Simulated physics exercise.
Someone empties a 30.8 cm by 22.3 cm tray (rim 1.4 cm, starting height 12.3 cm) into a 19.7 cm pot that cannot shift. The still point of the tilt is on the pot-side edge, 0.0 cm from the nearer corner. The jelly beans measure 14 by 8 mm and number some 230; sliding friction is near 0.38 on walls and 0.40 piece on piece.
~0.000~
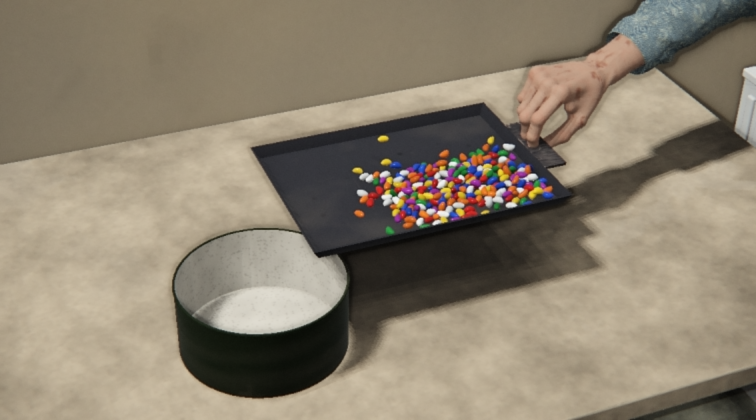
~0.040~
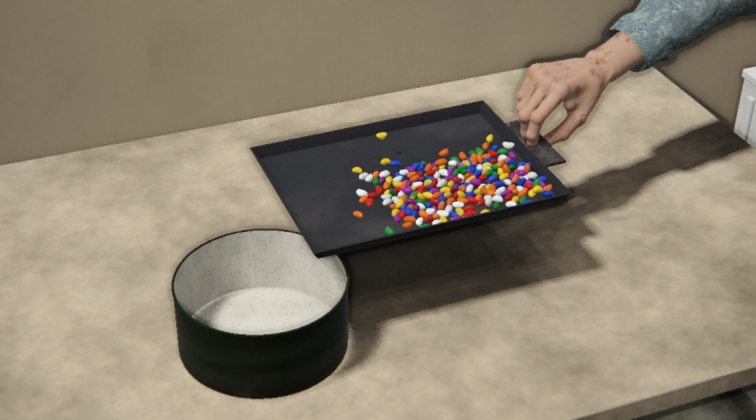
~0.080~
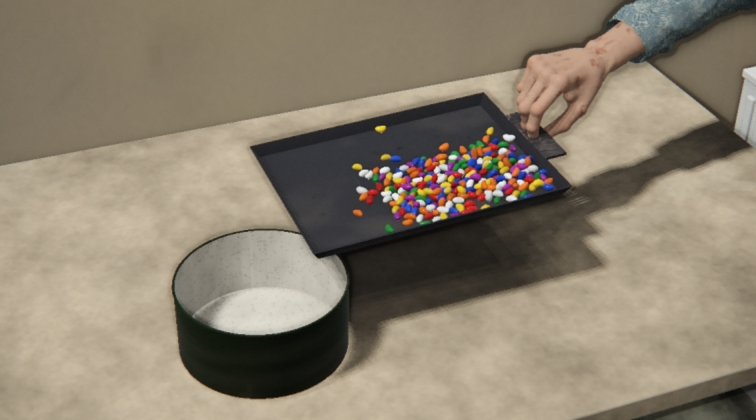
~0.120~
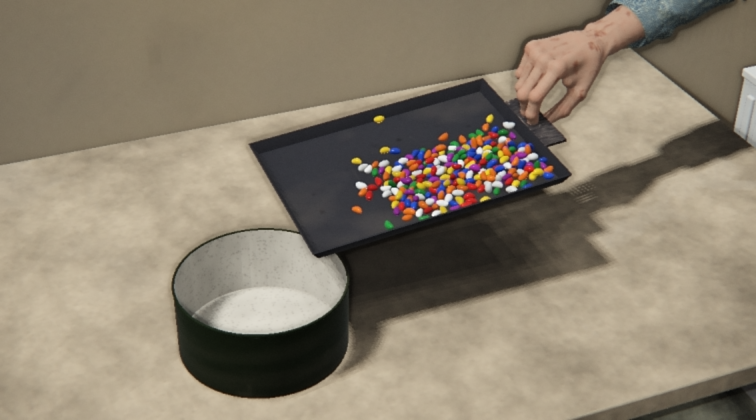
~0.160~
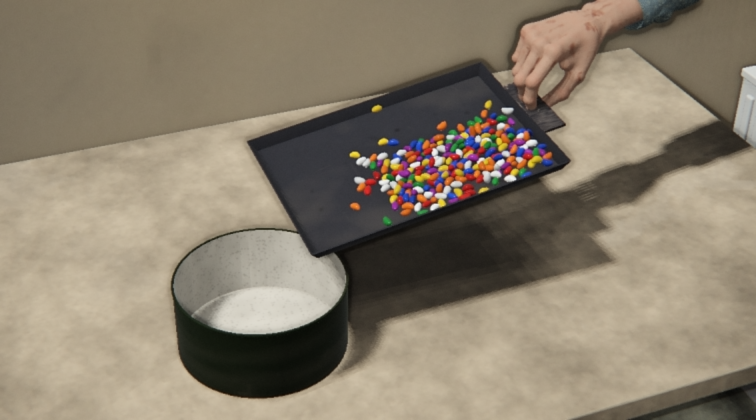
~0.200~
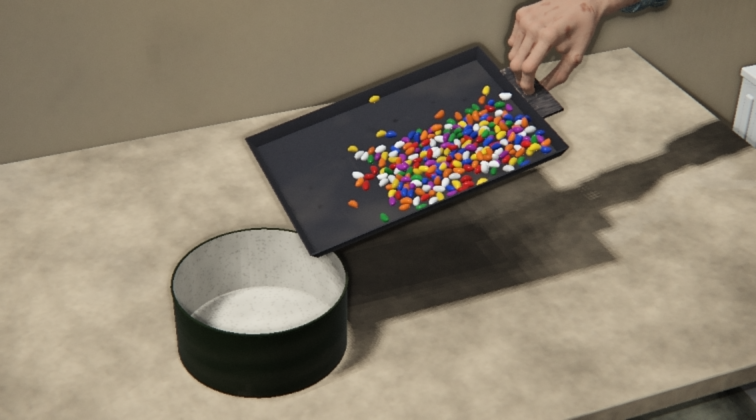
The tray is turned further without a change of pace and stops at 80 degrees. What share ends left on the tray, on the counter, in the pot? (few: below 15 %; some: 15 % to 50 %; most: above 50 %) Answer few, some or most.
Left on the tray: Few; on the counter: Few; in the pot: Most.
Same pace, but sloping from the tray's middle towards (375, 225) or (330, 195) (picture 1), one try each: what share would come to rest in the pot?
About 70 and 60 per cent.
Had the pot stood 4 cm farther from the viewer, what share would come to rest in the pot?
Then about 80 per cent.
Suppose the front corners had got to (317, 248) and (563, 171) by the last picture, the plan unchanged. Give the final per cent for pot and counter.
Pot 45, counter 55.
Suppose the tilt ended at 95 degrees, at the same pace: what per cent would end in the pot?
Then about 100 per cent.
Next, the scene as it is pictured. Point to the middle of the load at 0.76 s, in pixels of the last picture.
Around (275, 260).
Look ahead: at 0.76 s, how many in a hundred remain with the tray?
About 40 per cent.
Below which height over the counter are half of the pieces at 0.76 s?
Roughly 12 cm.
Then, at 0.53 s, tilt 46 degrees; the tray holds 100 %, the pot 0 %.
After 0.76 s, tilt 68 degrees; the tray holds 40 %, the pot 30 %.
After 1.09 s, tilt 80 degrees; the tray holds 0 %, the pot 100 %.
By 1.8 s all is still; tray 0 %, counter 0 %, pot 100 %.
